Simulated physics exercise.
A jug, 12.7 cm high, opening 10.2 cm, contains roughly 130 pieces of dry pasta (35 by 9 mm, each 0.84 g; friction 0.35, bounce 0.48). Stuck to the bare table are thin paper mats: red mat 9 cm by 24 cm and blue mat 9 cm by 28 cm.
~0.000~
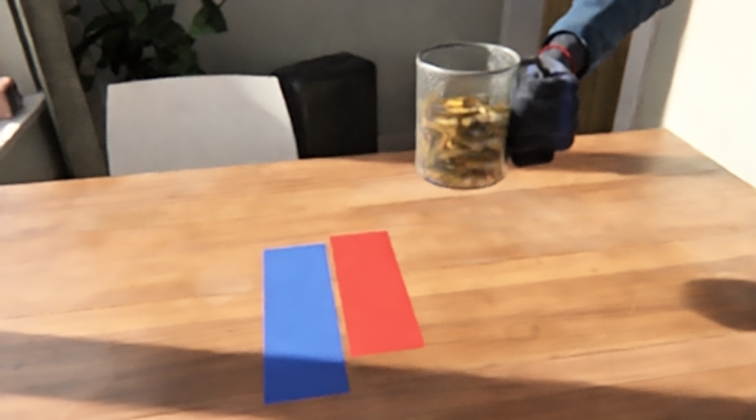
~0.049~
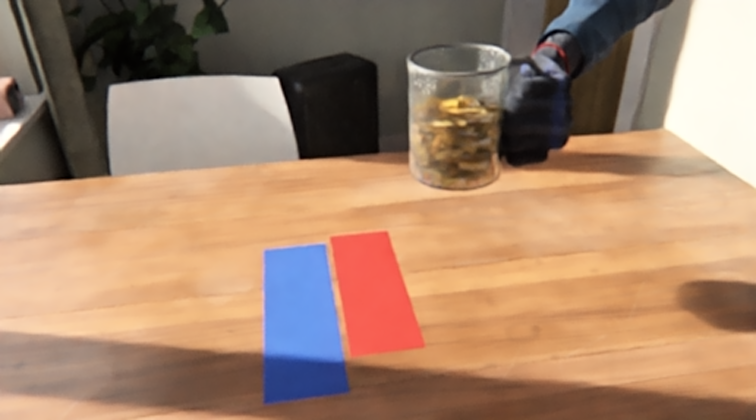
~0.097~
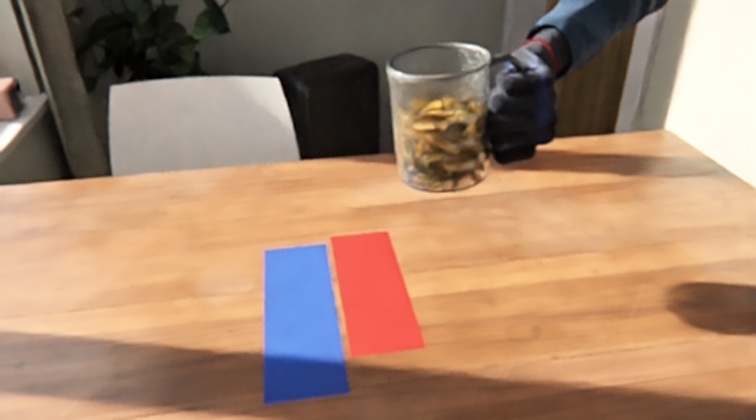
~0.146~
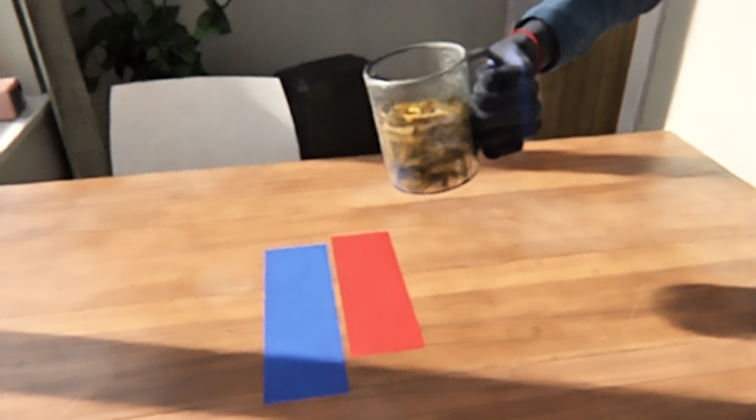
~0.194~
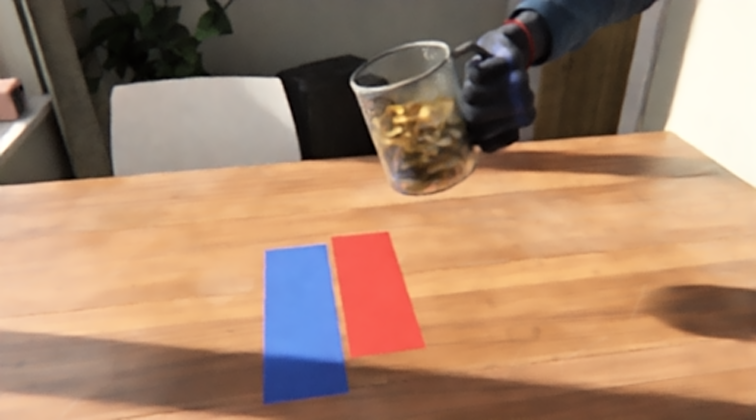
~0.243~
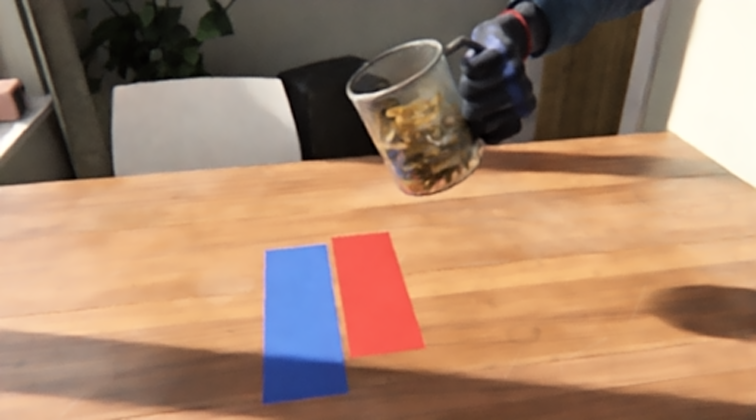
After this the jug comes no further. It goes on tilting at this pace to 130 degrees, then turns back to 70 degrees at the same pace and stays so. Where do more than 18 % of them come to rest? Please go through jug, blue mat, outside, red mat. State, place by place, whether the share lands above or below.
The share for each place: Jug lands below; blue mat lands above; outside lands above; red mat lands above.
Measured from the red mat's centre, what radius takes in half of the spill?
About 18 cm.
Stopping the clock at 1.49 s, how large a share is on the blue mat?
Roughly 50 per cent.
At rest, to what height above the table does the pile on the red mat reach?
Near 2.0 cm.
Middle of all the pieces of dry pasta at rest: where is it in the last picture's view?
Roughly at (305, 303).
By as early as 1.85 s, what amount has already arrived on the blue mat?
Close to 45 in a hundred has got there by that moment.
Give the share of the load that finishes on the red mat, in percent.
25 %, about.
Then, at 0.72 s, tilt 86 degrees; jug 100 %; middle of all pieces on or above the table near (436, 125).
After 1.13 s, tilt 130 degrees; jug 45 %, blue mat 10 %, red mat 25 %, in the air 20 %; middle of all pieces on or above the table near (379, 211).
Then, at 1.49 s, tilt 89 degrees; blue mat 50 %, outside 25 %, red mat 25 %; middle of all pieces on or above the table near (307, 295).
After 1.85 s, tilt 70 degrees; blue mat 45 %, outside 35 %, red mat 25 %; middle of all pieces on or above the table near (303, 299).
At rest (3.3 s), jug 0 %, blue mat 40 %, outside 35 %, red mat 25 %.
